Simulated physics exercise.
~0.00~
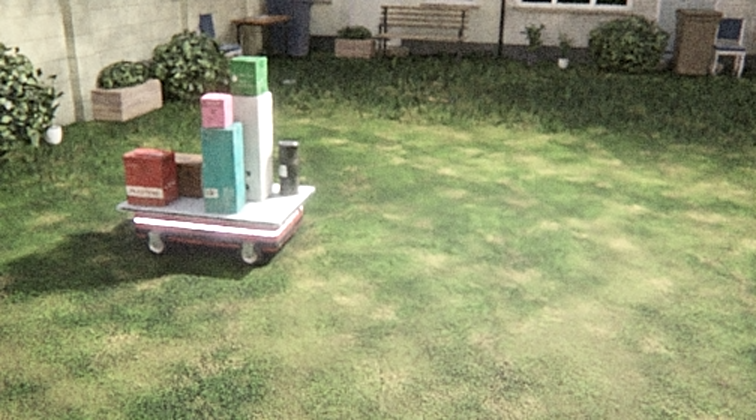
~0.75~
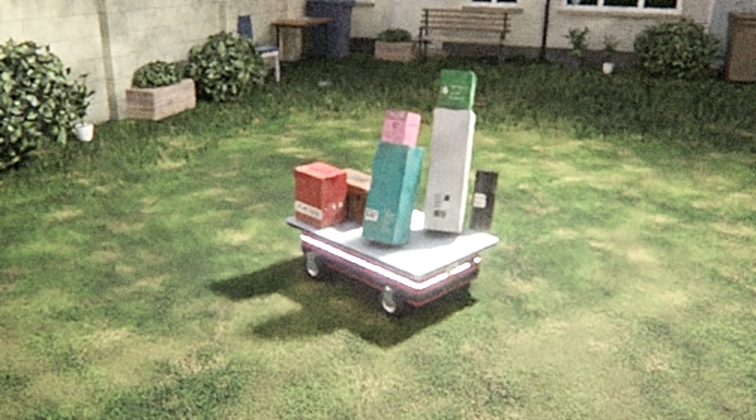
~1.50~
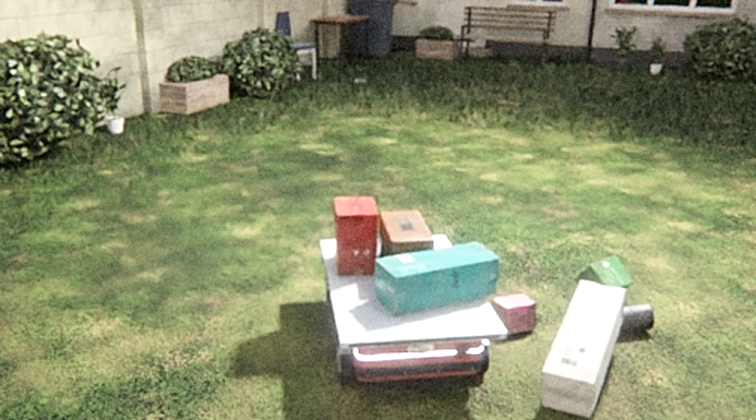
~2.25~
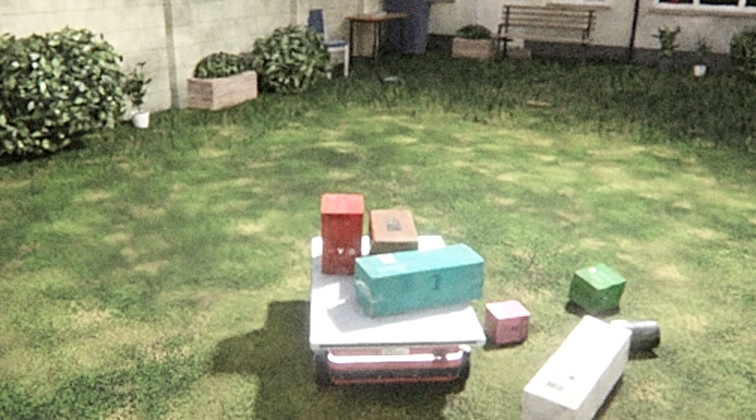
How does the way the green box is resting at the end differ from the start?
At the start the green box is upright on top of the tall white box on the cart. At the end it is lying on its side on the grass.
